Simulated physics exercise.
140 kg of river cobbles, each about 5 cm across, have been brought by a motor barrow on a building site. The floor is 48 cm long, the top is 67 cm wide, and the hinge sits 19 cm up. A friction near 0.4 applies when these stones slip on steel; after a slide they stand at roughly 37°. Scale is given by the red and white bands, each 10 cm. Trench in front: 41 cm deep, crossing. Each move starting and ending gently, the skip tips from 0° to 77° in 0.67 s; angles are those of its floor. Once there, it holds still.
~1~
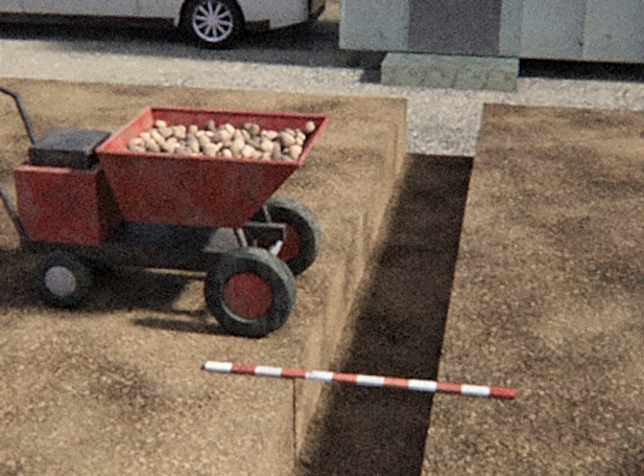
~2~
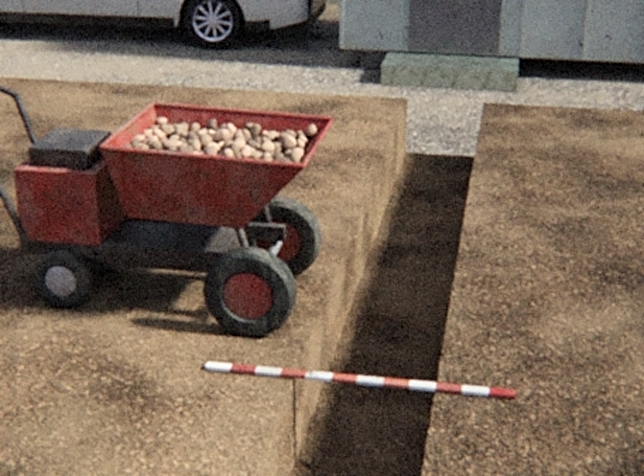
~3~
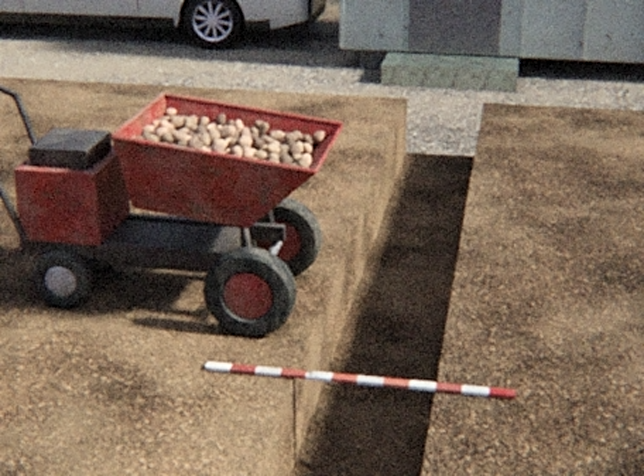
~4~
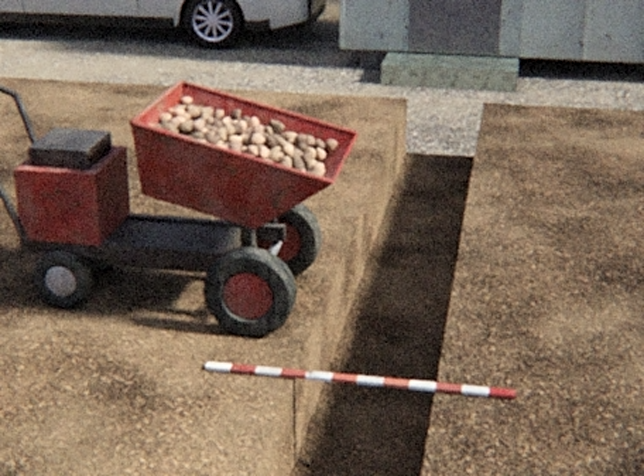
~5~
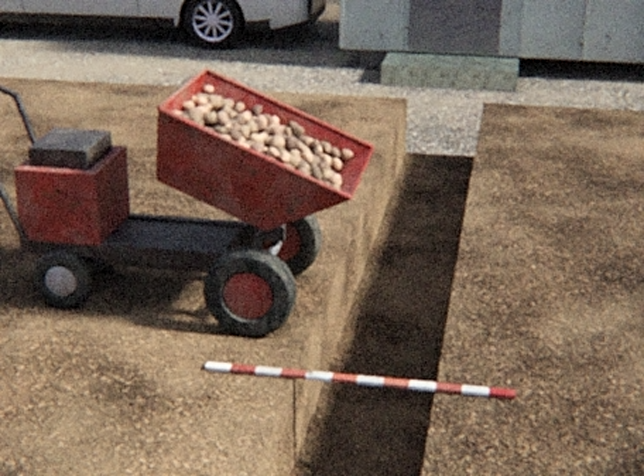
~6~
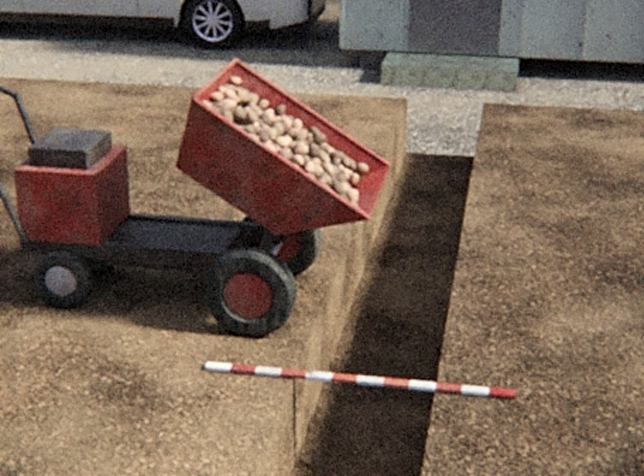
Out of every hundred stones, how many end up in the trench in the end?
Around 46 in every hundred.
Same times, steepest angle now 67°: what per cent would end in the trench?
In that case near 45 per cent.
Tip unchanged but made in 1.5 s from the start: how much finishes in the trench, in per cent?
In that case, around 60%.
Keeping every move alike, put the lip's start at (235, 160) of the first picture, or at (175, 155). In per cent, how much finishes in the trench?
Roughly 95 in a hundred from the first, 90 in a hundred from the second.
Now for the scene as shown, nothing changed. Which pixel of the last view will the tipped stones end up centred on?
(466, 315).
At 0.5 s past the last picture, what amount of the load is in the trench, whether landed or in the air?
Some 20 per cent of the load by that point.
Then, 0.2 s after the last picture the floor is at 65°, 100 % in the skip; the foremost stones are at (402, 259).
Then, 0.5 s after the last picture the floor is at 77°, 52 % in the skip, 20 % in the trench, 29 % past the trench; the foremost stones are at (517, 325).
Then, 0.8 s after the last picture the floor is at 77°, 5 % in the skip, 41 % in the trench, 54 % past the trench; the foremost stones are past the picture's edge.
Then, 2.8 s after the last picture the floor is at 77°, 0 % in the skip, 46 % in the trench, 54 % past the trench; the foremost stones are past the picture's edge.
